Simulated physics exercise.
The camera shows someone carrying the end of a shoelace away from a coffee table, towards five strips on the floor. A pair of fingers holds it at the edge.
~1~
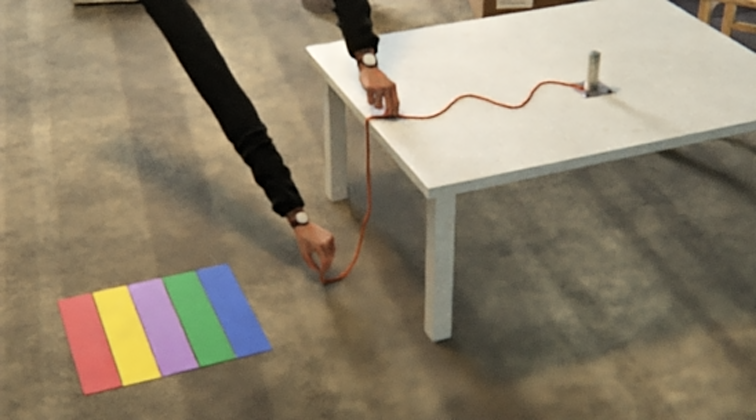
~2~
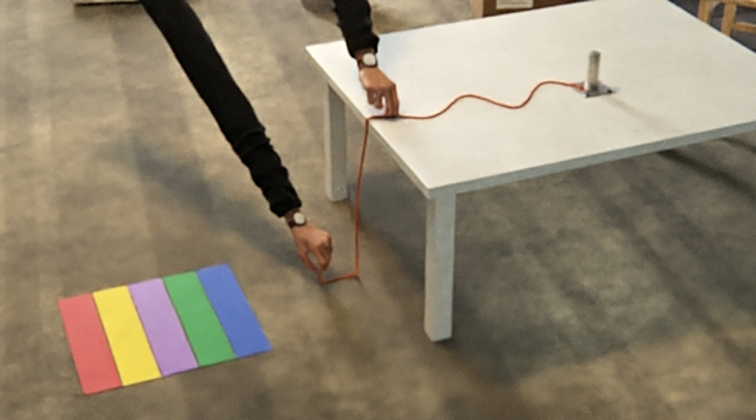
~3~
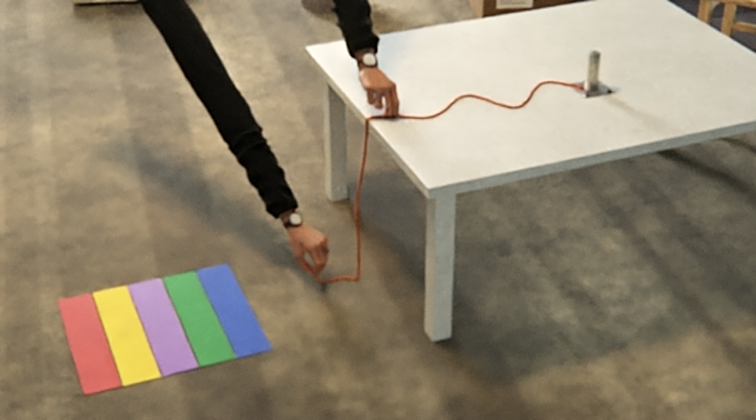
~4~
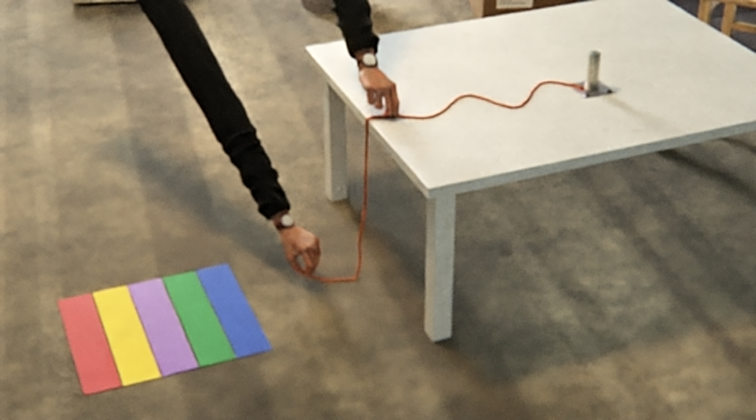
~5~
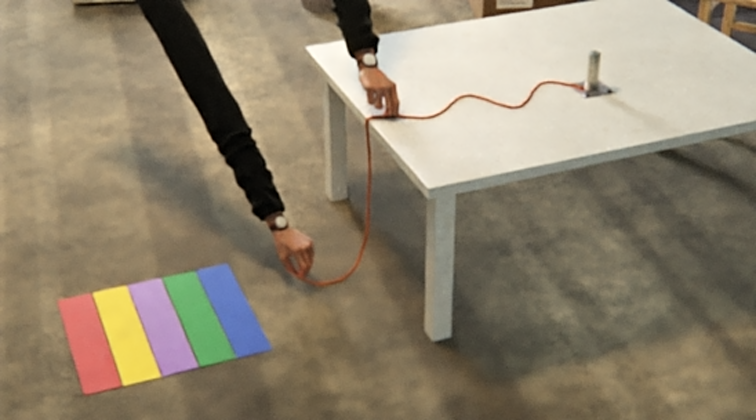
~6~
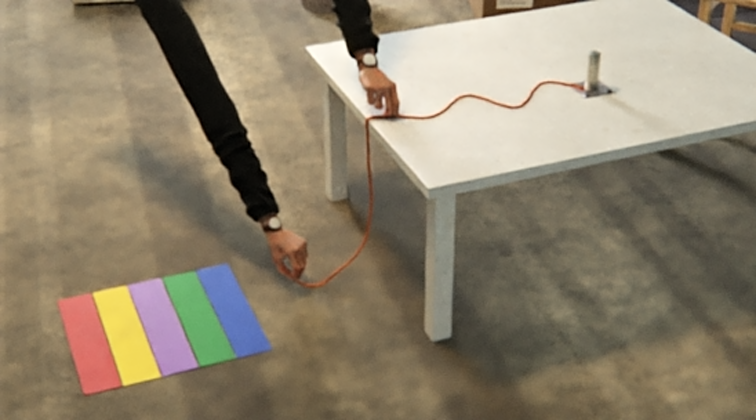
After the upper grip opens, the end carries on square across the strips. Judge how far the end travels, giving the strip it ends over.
It ends over the yellow strip.
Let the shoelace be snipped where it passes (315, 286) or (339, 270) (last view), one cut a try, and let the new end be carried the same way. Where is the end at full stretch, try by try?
First try: Near (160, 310). Second try: Near (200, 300).
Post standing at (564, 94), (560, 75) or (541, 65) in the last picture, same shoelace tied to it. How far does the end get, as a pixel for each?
Estimated pixels per try: (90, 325); (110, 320); (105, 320).
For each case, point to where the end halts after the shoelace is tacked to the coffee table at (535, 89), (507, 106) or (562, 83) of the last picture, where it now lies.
First (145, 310), next (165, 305), last (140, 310).
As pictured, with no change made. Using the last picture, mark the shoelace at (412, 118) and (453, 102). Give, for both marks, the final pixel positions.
The first settles around (355, 141), the second around (410, 118).
A little later, end near (189, 301); over green.
Next, end near (148, 310); over purple.
When it is tight, end near (124, 316); over yellow. It halts on the yellow strip.
